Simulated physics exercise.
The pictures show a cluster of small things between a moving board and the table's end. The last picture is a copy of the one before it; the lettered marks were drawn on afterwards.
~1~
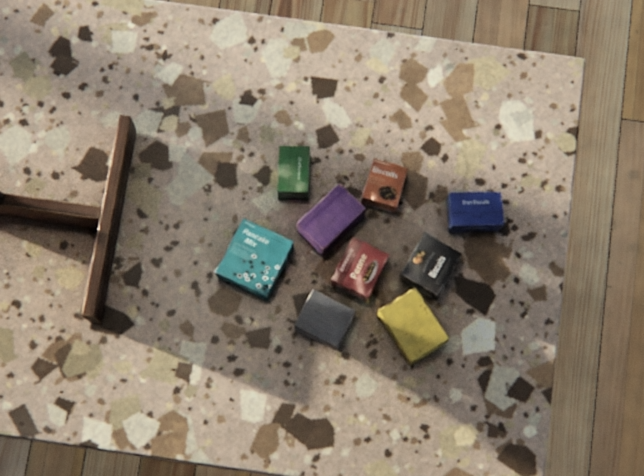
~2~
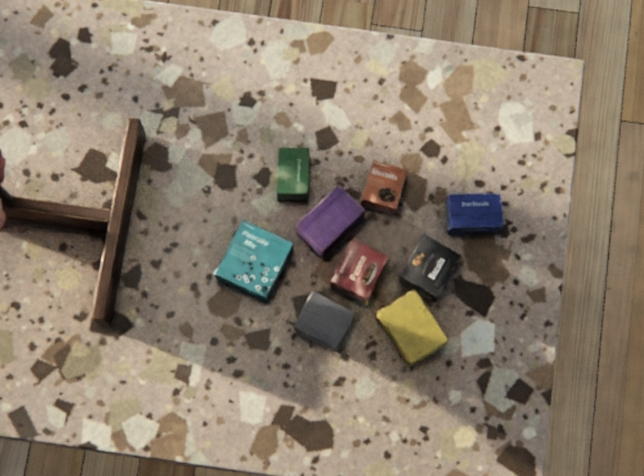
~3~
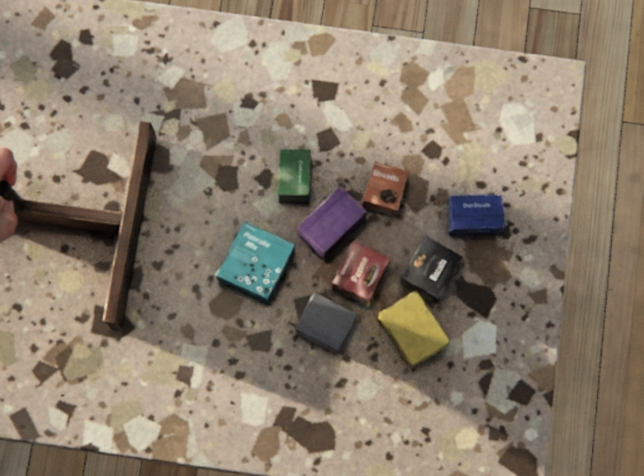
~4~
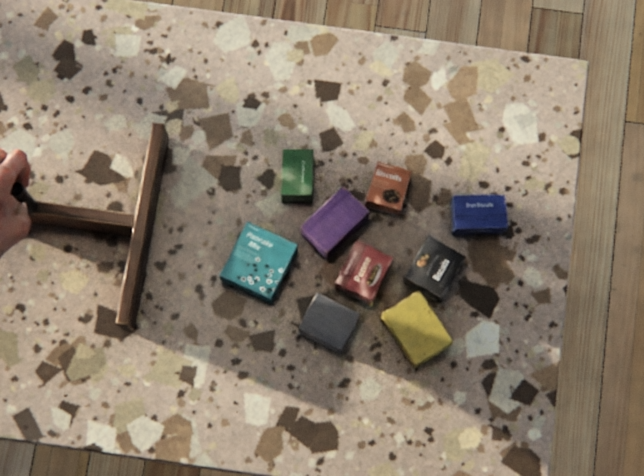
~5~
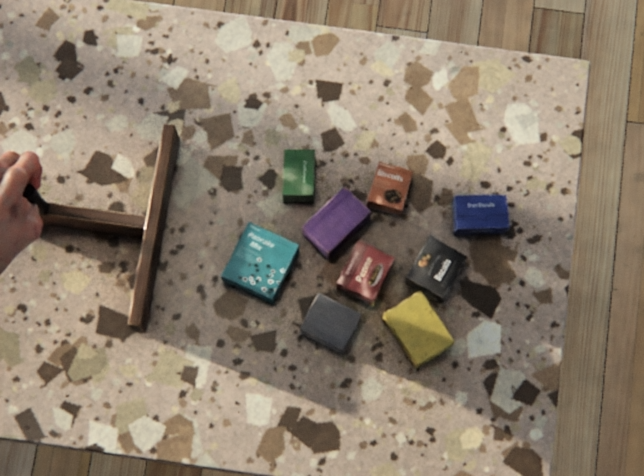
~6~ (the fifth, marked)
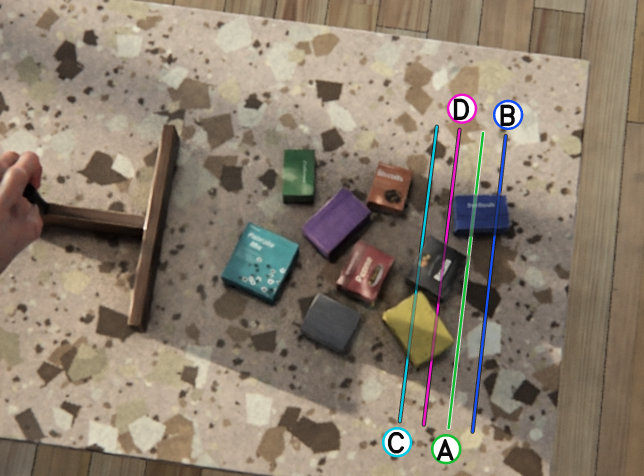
At first, a wooden T-shaped board lies at the left of a speckled tabletop, near a cluster of small coloured boxes and packets. A hand comes into view at the left edge, gripping the handle, and the board slides slowly right, narrowing the gap while the cluster stays practically still.
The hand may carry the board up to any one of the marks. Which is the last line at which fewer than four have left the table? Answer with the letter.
Stop at B.
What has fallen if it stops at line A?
The black packet goes over.
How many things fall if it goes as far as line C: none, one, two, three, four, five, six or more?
The count is none.
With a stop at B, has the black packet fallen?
Yes.
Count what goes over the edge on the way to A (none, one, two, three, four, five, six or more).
One.
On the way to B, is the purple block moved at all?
Yes.
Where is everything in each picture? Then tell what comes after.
Blue box (475, 212); green box (294, 173); turquoise packet (256, 259), in the first frame.
Board (116, 217); black packet (430, 268), in the second frame.
Board (127, 220); orange packet (385, 190), in the third frame.
Board (141, 221); yellow block (417, 330), in the fourth frame.
Board (152, 223); blue box (480, 215); green box (299, 176); turquoise packet (261, 262), in the fifth frame.
On the marked copy, A at (466, 276); B at (490, 280); C at (419, 270); D at (442, 273).
Following B. Soon after the start, board (273, 240); grey block (338, 329); orange packet (401, 180).
Later, board (394, 256); black packet (521, 277); blue box (502, 219).
In the end, board (490, 270); black packet over the edge; blue box over the edge; two fallen.
As for the rest, A is within the limit but short; C is within the limit but short; D is within the limit but short.
